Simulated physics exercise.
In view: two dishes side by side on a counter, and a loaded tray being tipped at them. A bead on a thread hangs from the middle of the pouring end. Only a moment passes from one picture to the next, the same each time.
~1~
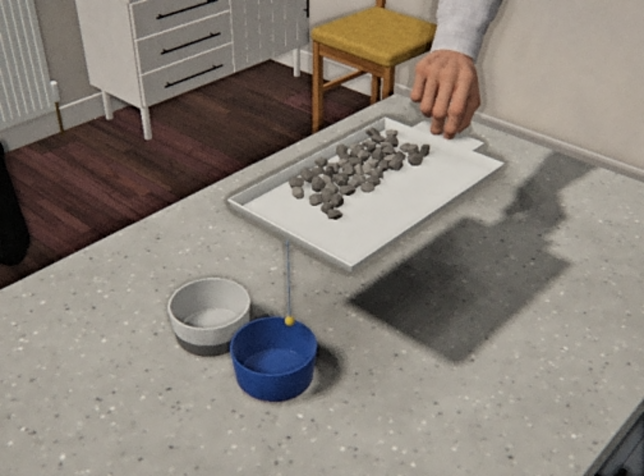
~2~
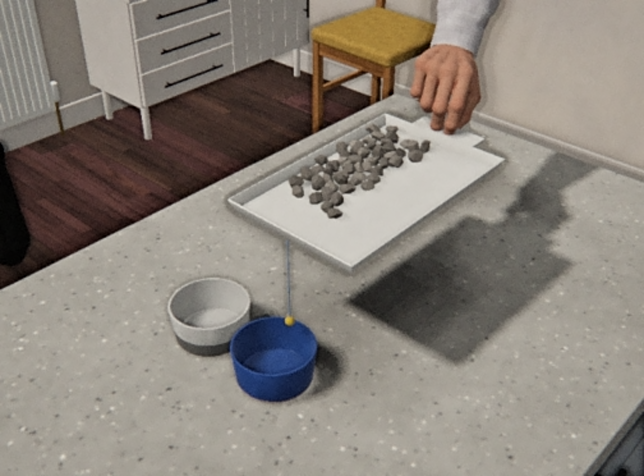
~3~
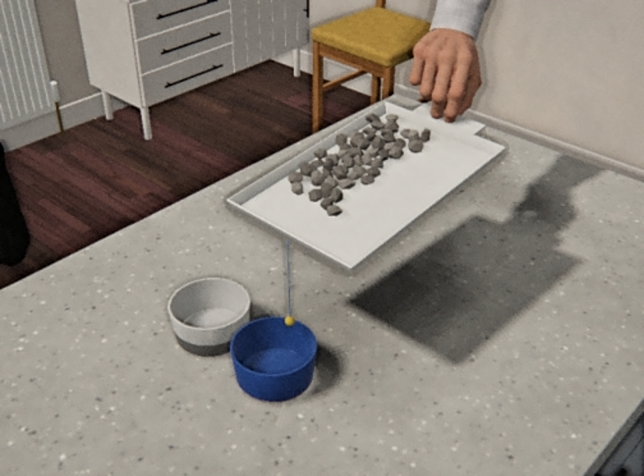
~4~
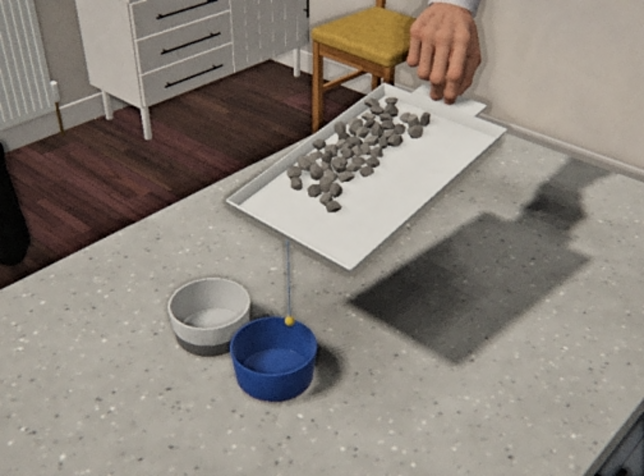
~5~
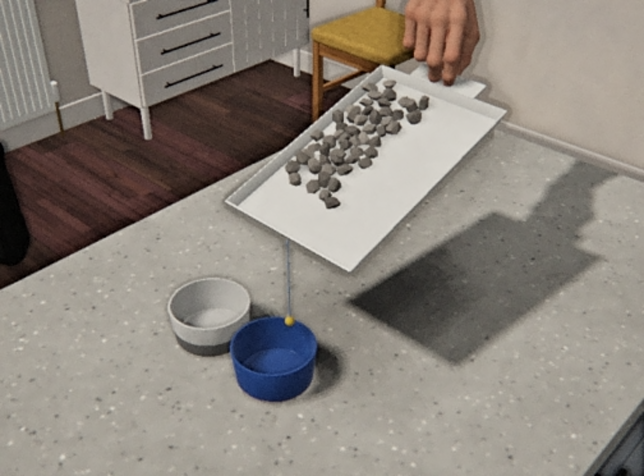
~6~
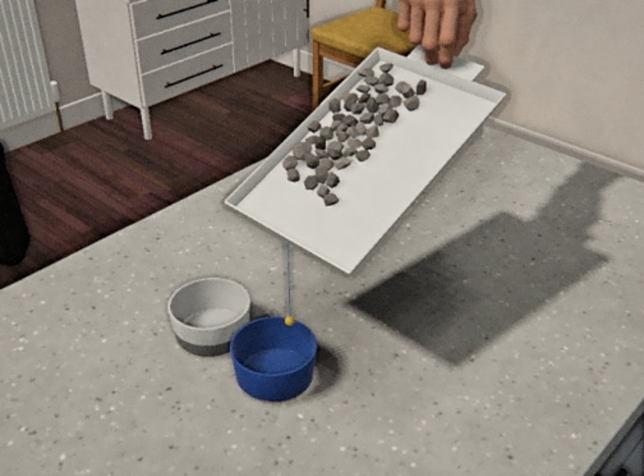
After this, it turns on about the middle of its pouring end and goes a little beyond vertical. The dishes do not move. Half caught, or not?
In the dishes lies under half of it.
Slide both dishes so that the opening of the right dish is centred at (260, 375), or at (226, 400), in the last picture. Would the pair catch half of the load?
In turn: Over half; below a half.
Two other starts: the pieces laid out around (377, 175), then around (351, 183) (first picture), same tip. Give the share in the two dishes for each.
The first gives 30 %, the second 40 %.
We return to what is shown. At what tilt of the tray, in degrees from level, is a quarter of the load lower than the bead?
At about 80°.
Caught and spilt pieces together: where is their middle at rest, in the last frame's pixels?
Close to (231, 403).
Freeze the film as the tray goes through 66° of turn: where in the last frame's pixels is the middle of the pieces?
Near (275, 218).
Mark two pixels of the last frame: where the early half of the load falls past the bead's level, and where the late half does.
Early half (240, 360), late half (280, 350).
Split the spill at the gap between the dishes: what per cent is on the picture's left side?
Near 60 %.
Shortly afterwards, tray tipped steeply; the bulk on the tray; a little in the air.
Next, tray tipped past a quarter turn; only a few on the tray; near a quarter in the right dish; only a few in the left dish; near two thirds outside both; a little in the air.
Some moments later, tray tipped past a quarter turn; near a quarter in the right dish; only a few in the left dish; the bulk outside both.
In the end, tray tipped past a quarter turn; near a quarter in the right dish; only a few in the left dish; the bulk outside both.
